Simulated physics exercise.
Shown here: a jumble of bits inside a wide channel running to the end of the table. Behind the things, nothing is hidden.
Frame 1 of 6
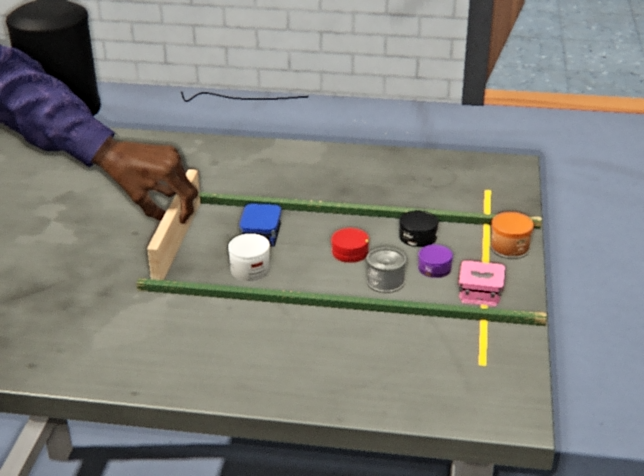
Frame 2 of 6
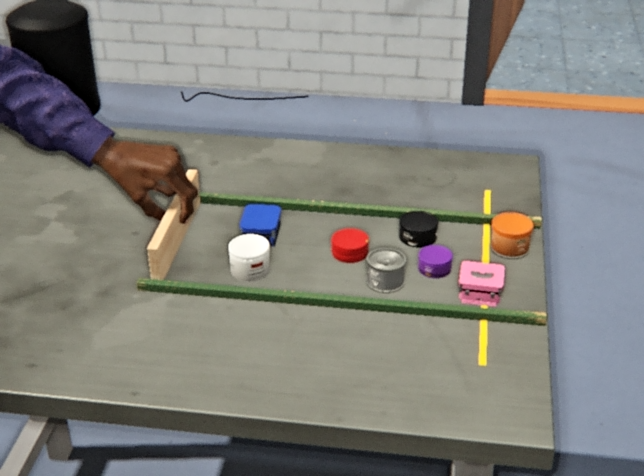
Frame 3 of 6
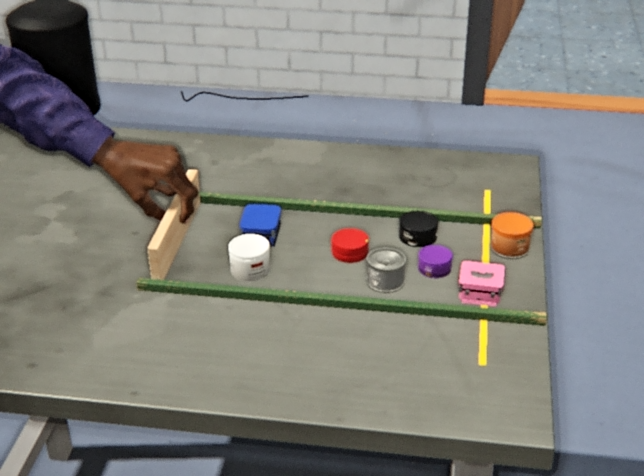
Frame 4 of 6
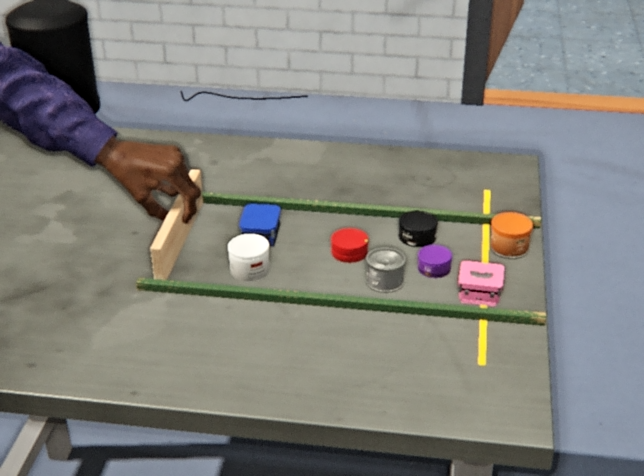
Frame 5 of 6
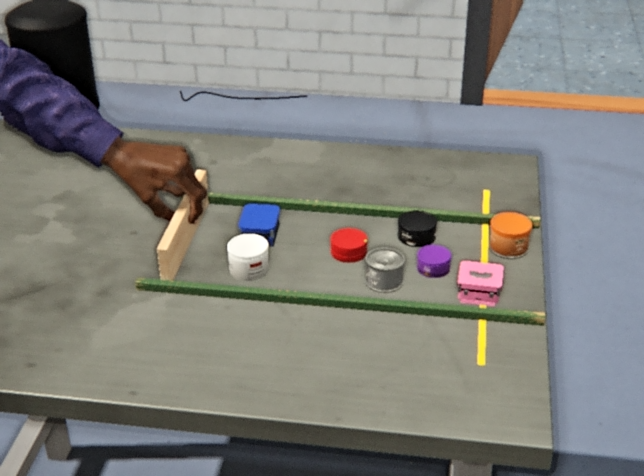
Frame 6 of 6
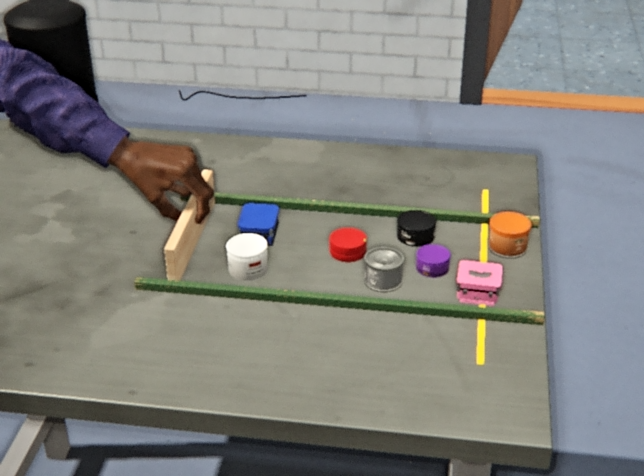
On a grey table between green strips, a hand slides a wooden board slightly right toward unmoving tubs, tins and cases.
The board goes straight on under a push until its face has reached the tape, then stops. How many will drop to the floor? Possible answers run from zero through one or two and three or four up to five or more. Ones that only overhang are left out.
The right answer is three or four.
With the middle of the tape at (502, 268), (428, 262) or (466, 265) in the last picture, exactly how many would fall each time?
The three tries give 6, 0 and 3.
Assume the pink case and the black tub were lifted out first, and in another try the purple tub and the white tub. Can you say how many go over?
You'd get 1 in the first case and 1 in the second one.
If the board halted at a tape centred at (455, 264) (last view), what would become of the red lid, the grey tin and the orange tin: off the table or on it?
For the red lid: It stays. For the grey tin: It stays. For the orange tin: It drops.
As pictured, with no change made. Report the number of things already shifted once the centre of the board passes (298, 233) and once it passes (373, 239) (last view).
The number moved is 3 and then 7.
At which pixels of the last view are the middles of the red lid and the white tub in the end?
I'd say approximately (540, 258) and then (504, 280).
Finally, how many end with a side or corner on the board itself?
2 end up touching it.
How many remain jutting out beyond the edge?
The number overhanging is 3.
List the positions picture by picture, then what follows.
The first picture shows orange tin (512, 236); pink case (481, 284); purple tub (435, 262); board (176, 225); tape (486, 267).
The second picture shows pink case (481, 285); board (176, 224).
The third picture shows purple tub (435, 262); white tub (250, 258).
The fourth picture shows orange tin (511, 236); blue case (260, 226).
The fifth picture shows pink case (480, 284); red lid (349, 245).
The sixth picture shows orange tin (509, 235); pink case (479, 284); purple tub (433, 261); board (191, 225); tape (483, 266).
Early on, none off yet; orange tin at rest near (509, 235); pink case at rest near (479, 284); purple tub at rest near (433, 261).
A while later, none off yet; orange tin at rest near (509, 235); pink case moving near (487, 288); purple tub travelled about its own width near (476, 267).
Finally, the number that fall off is three or four; lost, purple tub, pink case and orange tin.
